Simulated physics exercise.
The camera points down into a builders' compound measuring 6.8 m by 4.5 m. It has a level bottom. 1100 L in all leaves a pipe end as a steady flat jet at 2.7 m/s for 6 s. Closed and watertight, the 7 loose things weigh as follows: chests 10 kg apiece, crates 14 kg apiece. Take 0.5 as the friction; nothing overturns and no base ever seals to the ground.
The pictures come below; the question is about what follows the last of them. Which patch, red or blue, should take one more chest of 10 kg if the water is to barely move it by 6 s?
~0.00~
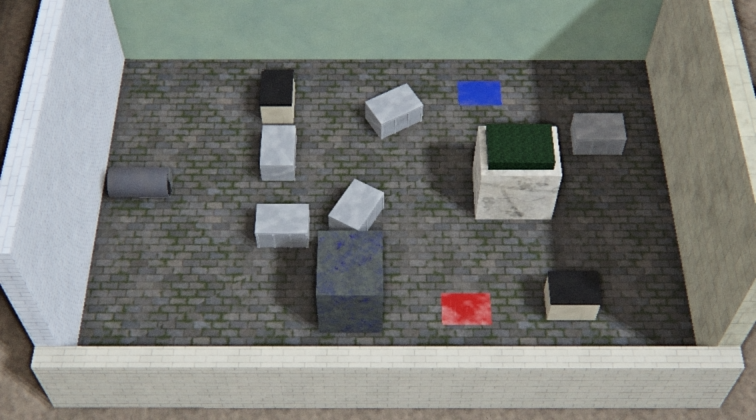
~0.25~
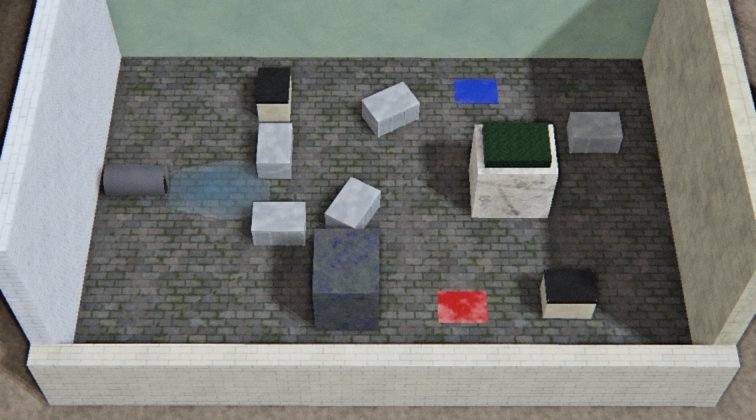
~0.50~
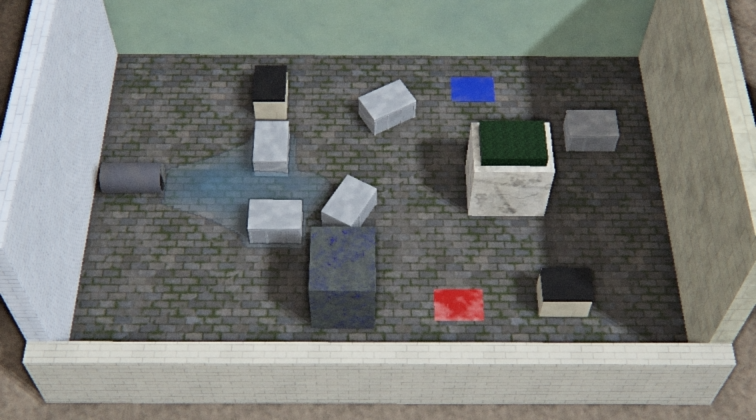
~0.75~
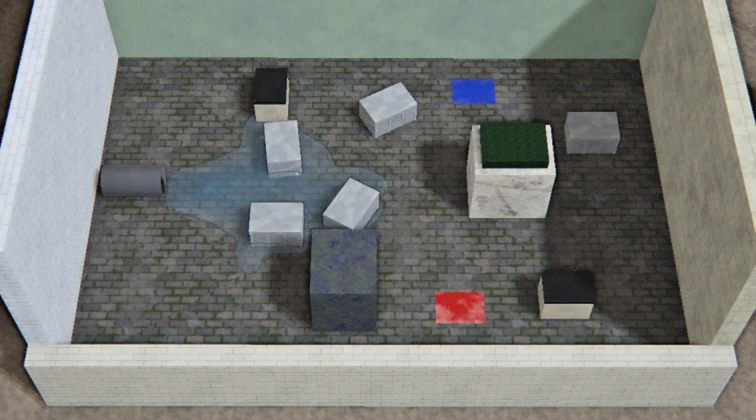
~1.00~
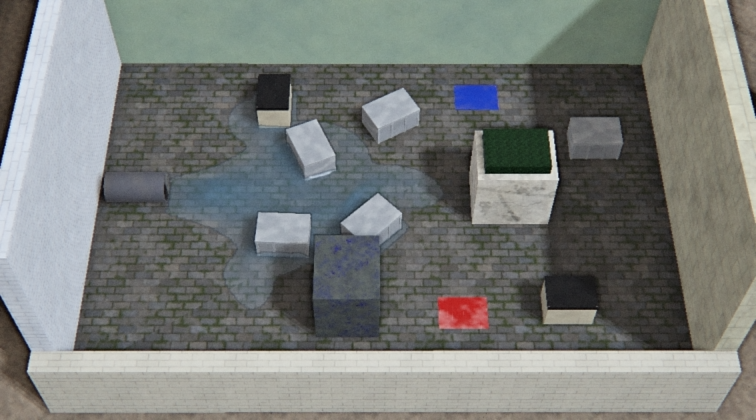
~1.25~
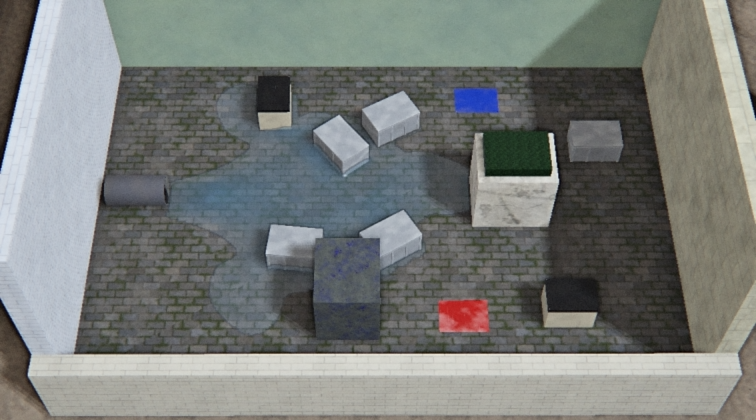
Red.
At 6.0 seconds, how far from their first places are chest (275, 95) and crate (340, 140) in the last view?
The first is 5 cm from its start, the second 450 cm.
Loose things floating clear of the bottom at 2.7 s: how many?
I'd say 0 of them.
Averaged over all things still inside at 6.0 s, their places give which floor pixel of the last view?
About (497, 198).
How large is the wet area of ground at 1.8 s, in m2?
About 9.0 m2.
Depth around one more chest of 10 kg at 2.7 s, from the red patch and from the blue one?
Respectively 0 and 2 cm.
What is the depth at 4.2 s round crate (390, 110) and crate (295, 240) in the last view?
Around 7 cm and 5 cm.
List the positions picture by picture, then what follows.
In the first picture, a crate at (278, 145) rests on the ground; a crate at (356, 204), on the bottom; the red patch at (466, 309); the blue patch at (479, 93); 0.0 m2 under water; 0 of 7 have shifted.
In the second picture, a crate at (274, 143) rests on the ground; a crate at (353, 202) rests on the ground; the red patch at (463, 307); the blue patch at (476, 92); 0.8 m2 under water; 0 of 7 have shifted.
In the third picture, a crate at (271, 141), on the bottom; a crate at (349, 200), on the bottom; the red patch at (459, 305); the blue patch at (473, 90); water covers 1.6 m2; 0 of 7 have shifted.
In the fourth picture, a crate at (282, 141), on the bottom, 13 cm from its start; a crate at (351, 203), on the bottom; the red patch at (460, 307); the blue patch at (473, 92); water covers 2.8 m2; 1 of 7 have shifted.
In the fifth picture, a crate at (310, 142), on the bottom, 44 cm from its start; a crate at (371, 218), on the bottom, 25 cm from its start; the red patch at (463, 313); the blue patch at (476, 98); 4.4 m2 under water; 3 of 7 have shifted.
In the sixth picture, a crate at (341, 138), on the bottom, 82 cm from its start; a crate at (391, 234), on the bottom, 53 cm from its start; the red patch at (464, 316); the blue patch at (476, 101); water covers 6.0 m2; 3 of 7 have shifted.
After 1.8 s on red it would be 0 cm off in 0 cm of water; on blue it would be 0 cm off in 0 cm of water.
After 2.7 s on red it would be 0 cm off in 0 cm of water; on blue it would be 3 cm off in 2 cm of water.
After 4.2 s on red it would be 5 cm off in 2 cm of water; on blue it would be 83 cm off in 6 cm of water.
After 6.0 s on red it would be 5 cm off in 3 cm of water; on blue it would be 193 cm off in 15 cm of water.
